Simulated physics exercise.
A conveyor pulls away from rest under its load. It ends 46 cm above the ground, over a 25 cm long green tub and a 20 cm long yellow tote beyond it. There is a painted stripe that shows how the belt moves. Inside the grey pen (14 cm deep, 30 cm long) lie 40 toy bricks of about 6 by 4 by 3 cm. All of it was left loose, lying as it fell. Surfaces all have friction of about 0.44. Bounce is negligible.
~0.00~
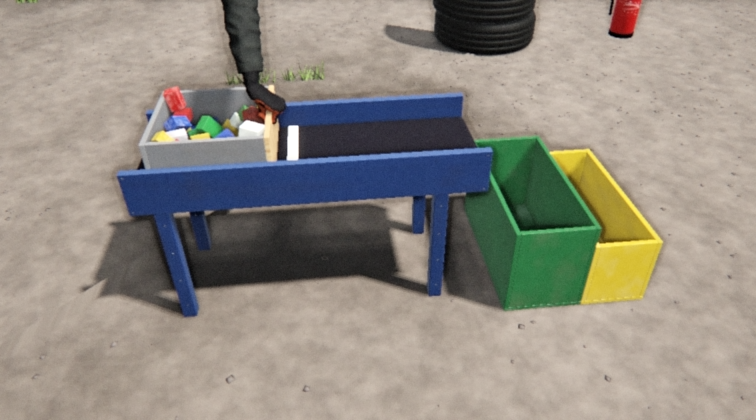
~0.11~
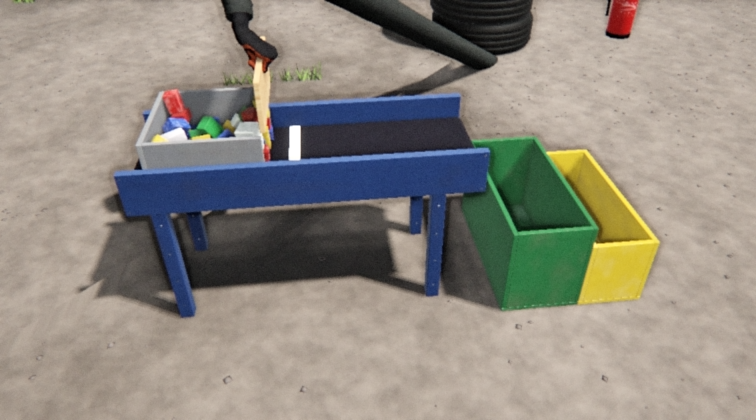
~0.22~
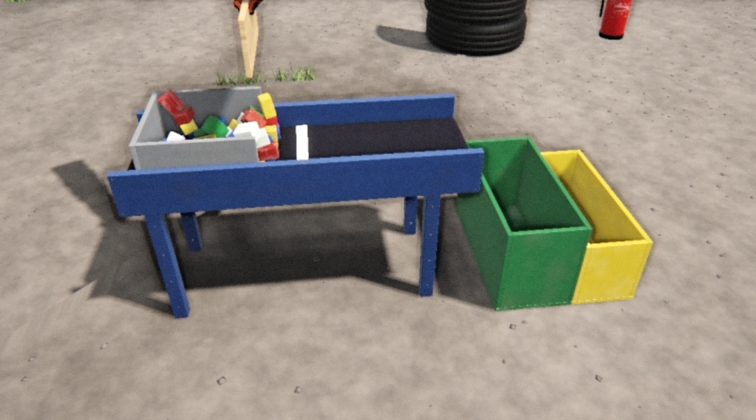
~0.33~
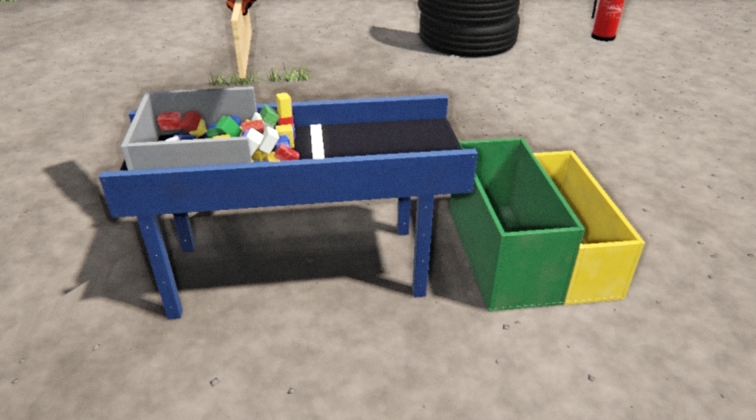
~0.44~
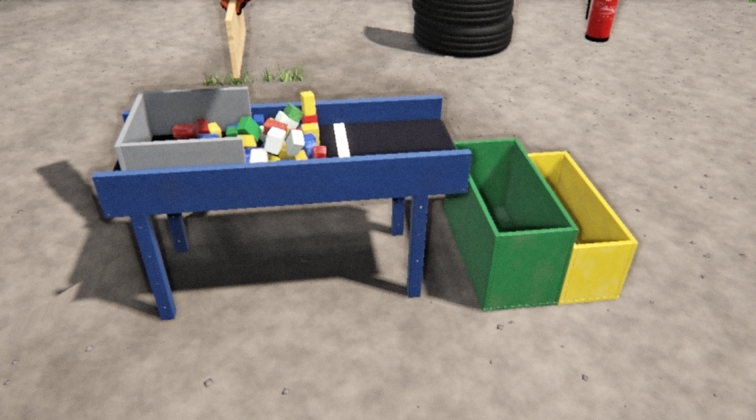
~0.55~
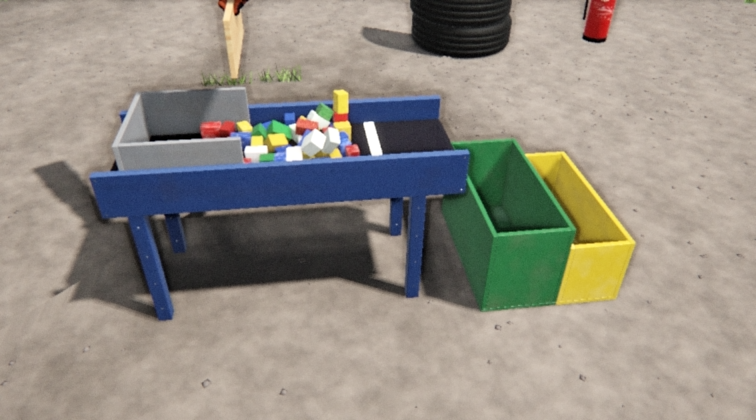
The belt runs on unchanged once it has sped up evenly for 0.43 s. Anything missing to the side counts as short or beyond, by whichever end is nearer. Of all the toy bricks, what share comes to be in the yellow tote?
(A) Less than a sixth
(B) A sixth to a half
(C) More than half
(A) Less than a sixth.
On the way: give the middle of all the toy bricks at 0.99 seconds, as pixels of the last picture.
Centre estimate - approximately (435, 137).
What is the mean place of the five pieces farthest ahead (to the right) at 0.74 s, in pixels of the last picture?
About (402, 127).
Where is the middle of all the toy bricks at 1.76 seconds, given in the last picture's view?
Somewhere around (507, 235) in pixels.
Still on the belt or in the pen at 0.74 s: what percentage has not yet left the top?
That would be about 100 per cent.
After 0.74 s, 40 on the belt.
After 0.99 s, 28 on the belt and 12 in the air.
After 1.32 s, 28 in the green tub, 2 on the belt and 10 in the air.
Final count (at 1.76 s), 40 in the green tub. Asked share, 0 of 40, 0 per cent.
